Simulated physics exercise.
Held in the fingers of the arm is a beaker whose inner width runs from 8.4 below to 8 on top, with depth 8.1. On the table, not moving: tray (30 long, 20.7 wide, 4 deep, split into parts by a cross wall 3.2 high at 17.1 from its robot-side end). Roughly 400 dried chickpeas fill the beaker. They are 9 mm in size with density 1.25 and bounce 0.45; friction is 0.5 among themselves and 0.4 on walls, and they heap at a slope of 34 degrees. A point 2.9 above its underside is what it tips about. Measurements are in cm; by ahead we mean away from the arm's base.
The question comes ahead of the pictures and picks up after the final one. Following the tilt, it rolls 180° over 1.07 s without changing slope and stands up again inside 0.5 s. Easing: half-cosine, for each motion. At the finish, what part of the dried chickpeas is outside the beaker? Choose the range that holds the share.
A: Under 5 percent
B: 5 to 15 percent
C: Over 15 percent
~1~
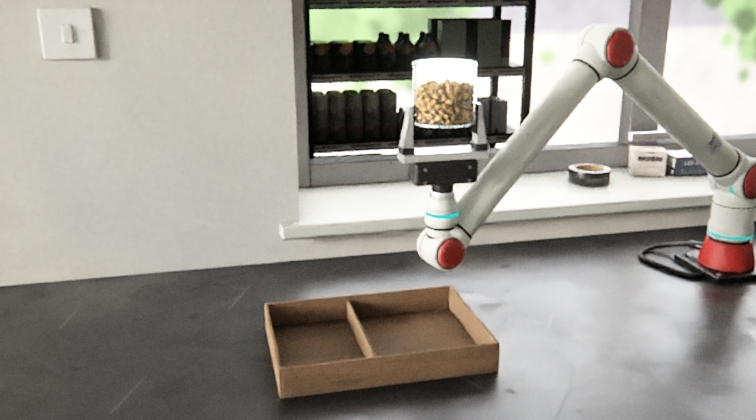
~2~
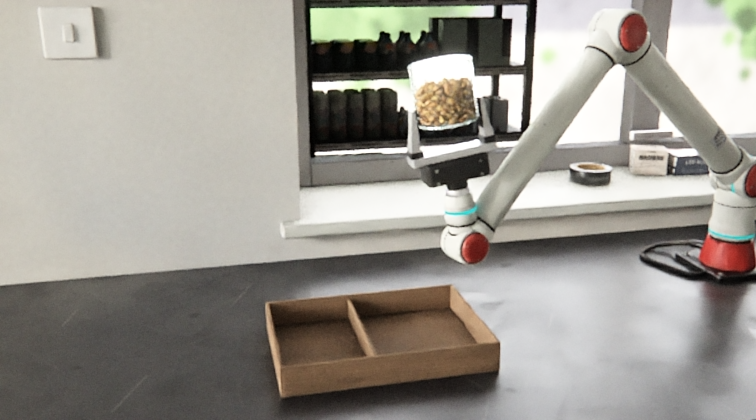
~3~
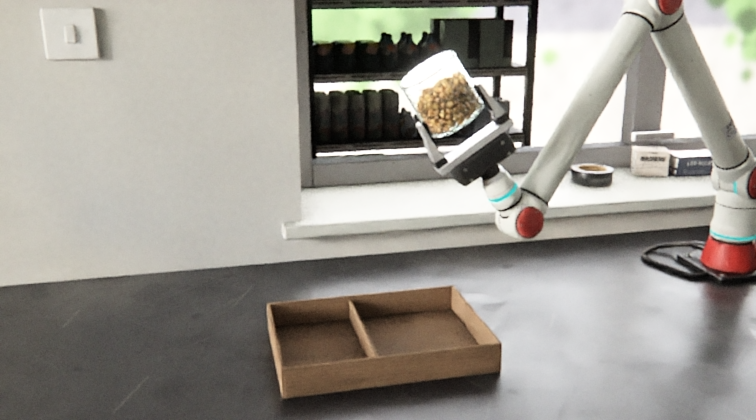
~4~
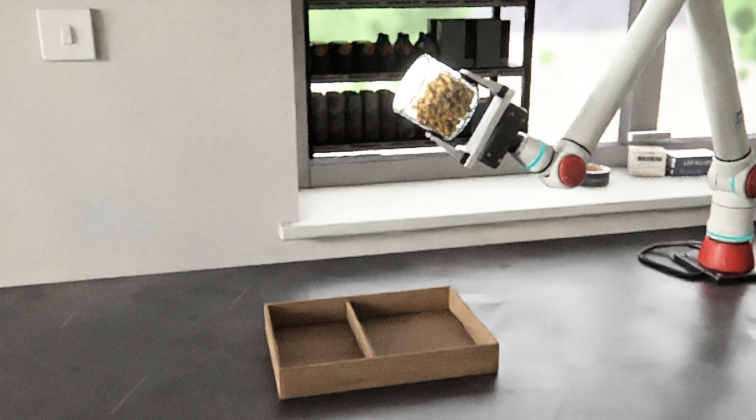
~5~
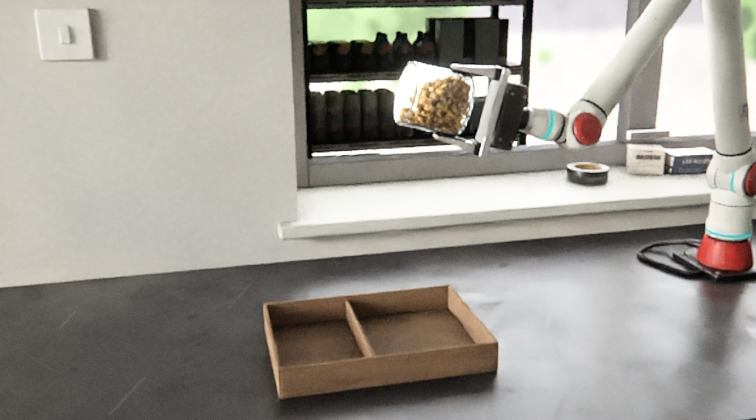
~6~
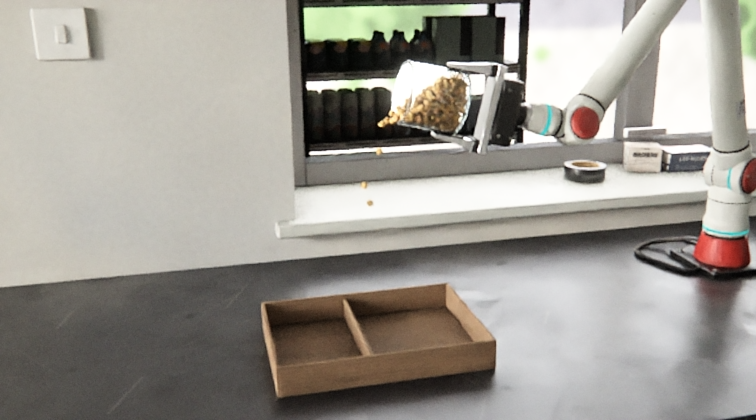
The answer is C.
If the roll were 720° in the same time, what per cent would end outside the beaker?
Around 20 %.
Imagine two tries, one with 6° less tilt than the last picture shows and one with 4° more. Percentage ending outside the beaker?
10 % and 25 %.
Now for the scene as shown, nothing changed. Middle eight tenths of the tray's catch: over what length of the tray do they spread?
That stretch is roughly 20 cm long.
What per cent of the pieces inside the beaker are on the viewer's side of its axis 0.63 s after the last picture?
Estimate: Near 60 %.
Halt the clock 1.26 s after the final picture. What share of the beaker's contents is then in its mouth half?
Roughly 35 %.
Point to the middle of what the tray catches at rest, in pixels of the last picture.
The centre sits around (364, 342).
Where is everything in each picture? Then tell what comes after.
In the first frame, beaker middle at (444, 94), upright; upper third of the load around (445, 91), from x 415 to 470, top at y 80; 395 in the beaker.
In the second frame, beaker middle at (444, 93), tipped 10°; upper third of the load around (447, 89), from x 415 to 475, top at y 80.
In the third frame, beaker middle at (442, 95), tipped 33°; upper third of the load around (451, 90), from x 420 to 475, top at y 75.
In the fourth frame, beaker middle at (437, 98), tipped 60°; upper third of the load around (448, 89), from x 410 to 470, top at y 75.
In the fifth frame, beaker middle at (434, 100), tipped 76°; upper third of the load around (446, 90), from x 400 to 470, top at y 80.
In the sixth frame, beaker middle at (431, 98), tipped 77°; upper third of the load around (445, 91), from x 365 to 465, top at y 75; 391 in the beaker, 4 in flight or on a rim.
Then, 0.63 s later, tipped 77°, highest piece 40 above the table; 368 in the beaker, 9 in the robot-side part, 5 in the far-side part, 13 in flight or on a rim.
Then, 1.26 s later, tipped 54°, highest piece 39 above the table; 318 in the beaker, 36 in the robot-side part, 31 in the far-side part, 10 in flight or on a rim.
Then, 1.77 s later, upright, highest piece 40 above the table; 318 in the beaker, 44 in the robot-side part, 33 in the far-side part.
Then, 2.47 s later, upright, highest piece 40 above the table; 318 in the beaker, 44 in the robot-side part, 33 in the far-side part.
At rest, 318 in the beaker, 44 in the robot-side part, 33 in the far-side part. That is 19 % outside the beaker.
